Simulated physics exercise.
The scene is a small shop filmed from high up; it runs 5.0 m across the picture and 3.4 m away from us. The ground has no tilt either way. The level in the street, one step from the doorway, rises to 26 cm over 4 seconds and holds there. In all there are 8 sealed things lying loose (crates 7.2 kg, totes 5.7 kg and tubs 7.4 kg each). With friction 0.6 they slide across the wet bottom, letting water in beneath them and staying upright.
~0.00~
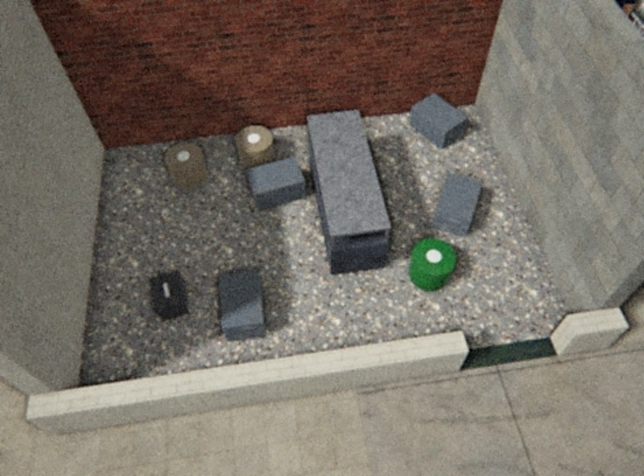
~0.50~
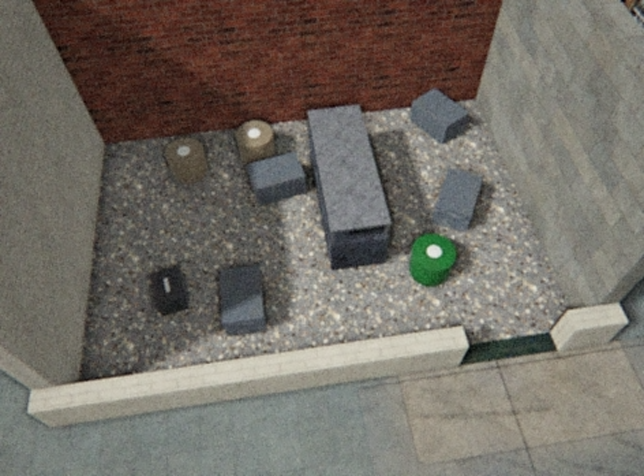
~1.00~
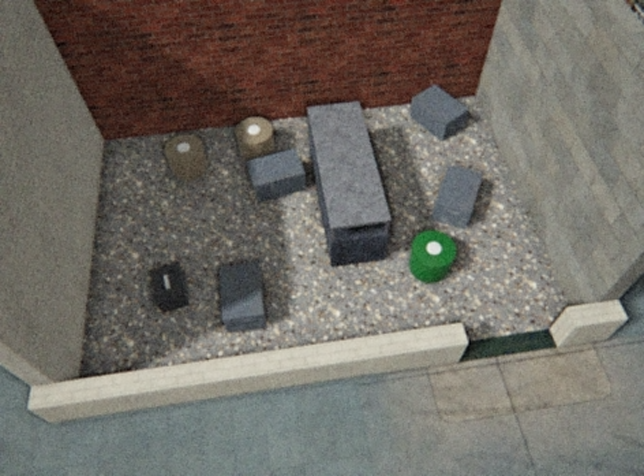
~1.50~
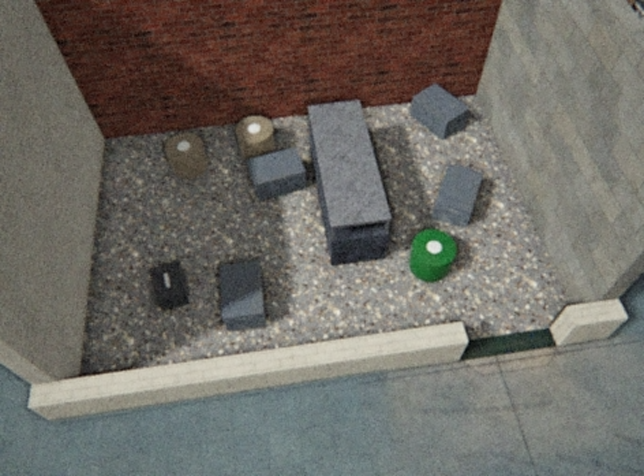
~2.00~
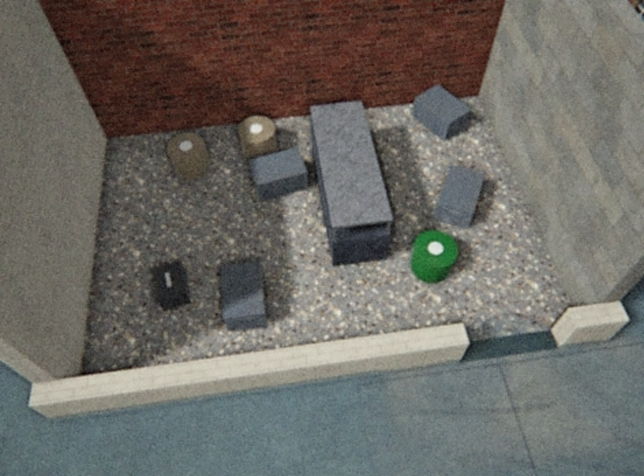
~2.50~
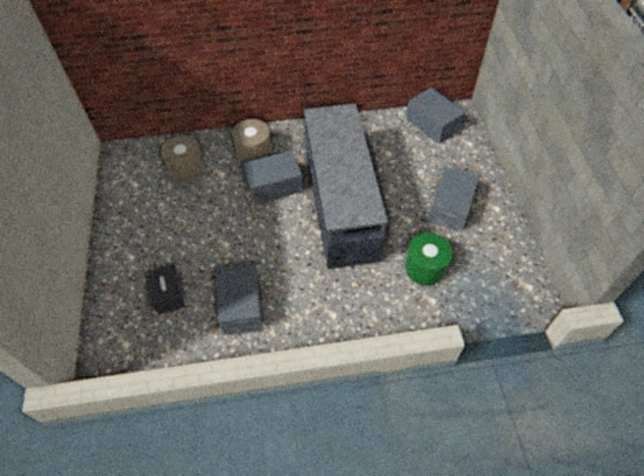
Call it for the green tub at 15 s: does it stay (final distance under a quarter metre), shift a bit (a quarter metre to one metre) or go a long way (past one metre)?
Goes a long way.
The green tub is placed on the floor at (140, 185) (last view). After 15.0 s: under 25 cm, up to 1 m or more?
Well, it gets shoved far.
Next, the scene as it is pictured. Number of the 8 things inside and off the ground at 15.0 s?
Of them, 8.
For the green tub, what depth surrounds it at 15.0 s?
I'd put it at about 8 cm.
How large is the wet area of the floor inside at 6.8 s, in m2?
About 10.5 m2 is covered.
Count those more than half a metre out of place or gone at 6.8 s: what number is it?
2.
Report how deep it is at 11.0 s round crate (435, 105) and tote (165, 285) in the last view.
Roughly 18 and 4 cm.
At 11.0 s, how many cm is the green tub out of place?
300 cm or so by then.
After 3.5 s the green tub is near (417, 240), 0.2 m from its start, aground; 0 afloat.
After 6.8 s the green tub is near (377, 126), 1.8 m from its start, afloat; 3 afloat.
After 11.0 s the green tub is near (159, 186), 3.1 m from its start, afloat; 6 afloat.
After 15.0 s the green tub is near (185, 163), 3.0 m from its start, afloat; 8 afloat.
